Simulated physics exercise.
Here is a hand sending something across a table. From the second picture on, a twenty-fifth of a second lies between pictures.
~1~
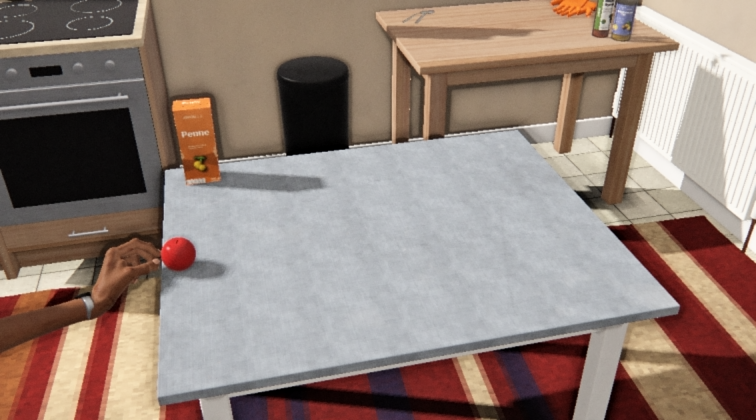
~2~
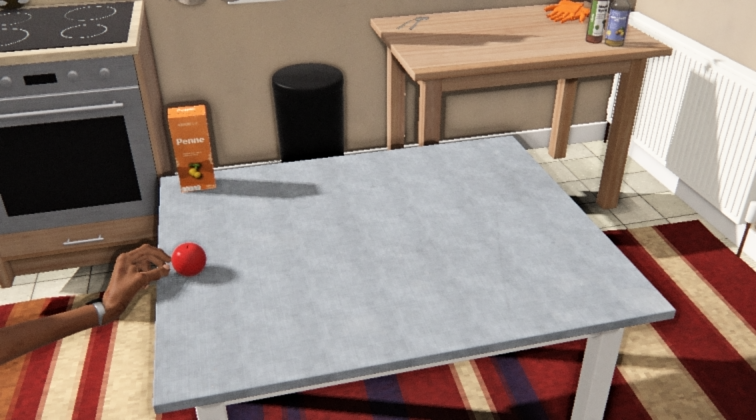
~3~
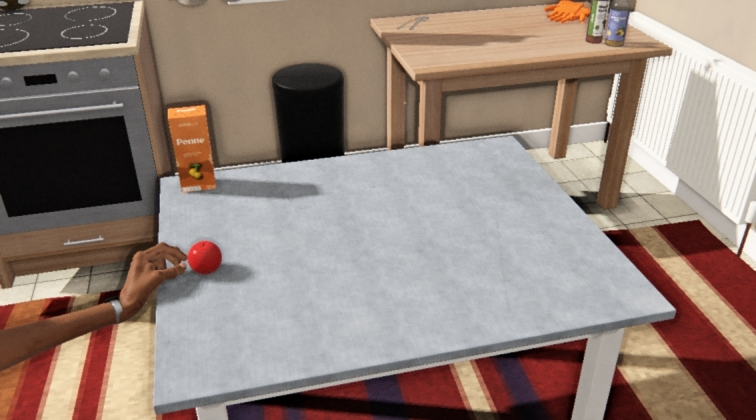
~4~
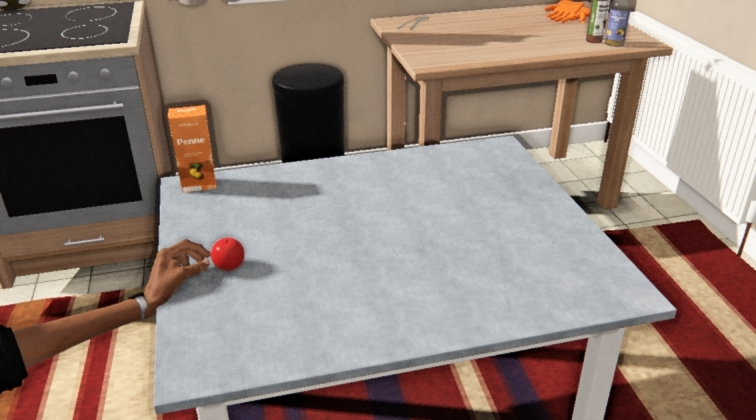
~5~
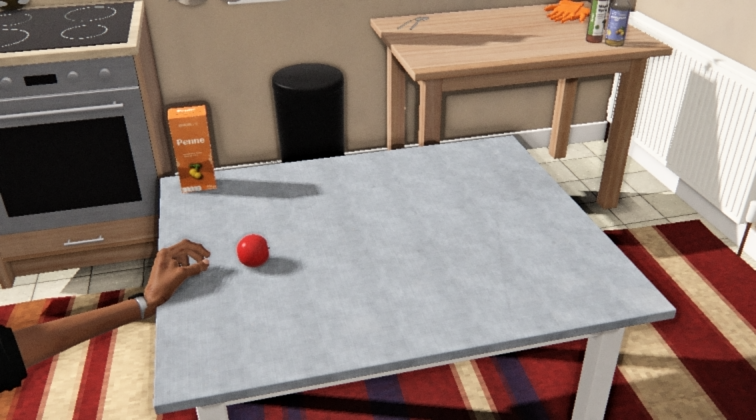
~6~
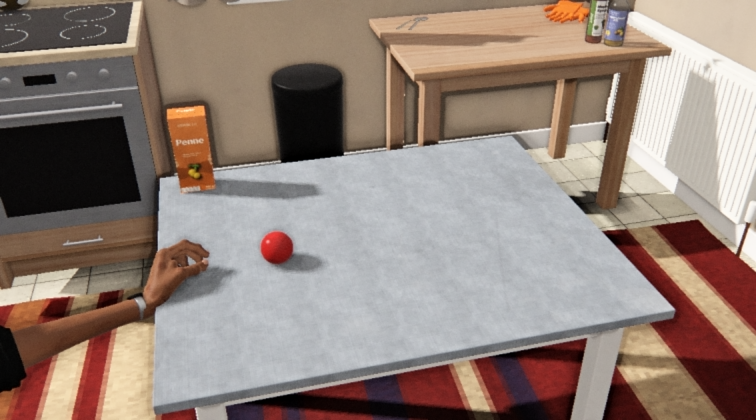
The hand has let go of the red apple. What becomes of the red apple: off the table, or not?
The red apple falls off the table.
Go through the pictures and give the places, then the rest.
In the first picture, under the hand; red apple (179, 255).
In the second picture, under the hand; red apple (189, 260).
In the third picture, under the hand; red apple (205, 258).
In the fourth picture, red apple (228, 255).
In the fifth picture, red apple (253, 251) shifted about its own width.
In the sixth picture, red apple (277, 248) shifted about its own width.
Then, 0.20 s on from there, red apple shifted well along near (388, 232).
Then, 0.50 s on from there, red apple shifted well along near (522, 212).
Then, 0.80 s on from there, red apple now off the table.
Then, 1.10 s on from there, things are still on the move.
In the end, off the table, red apple.
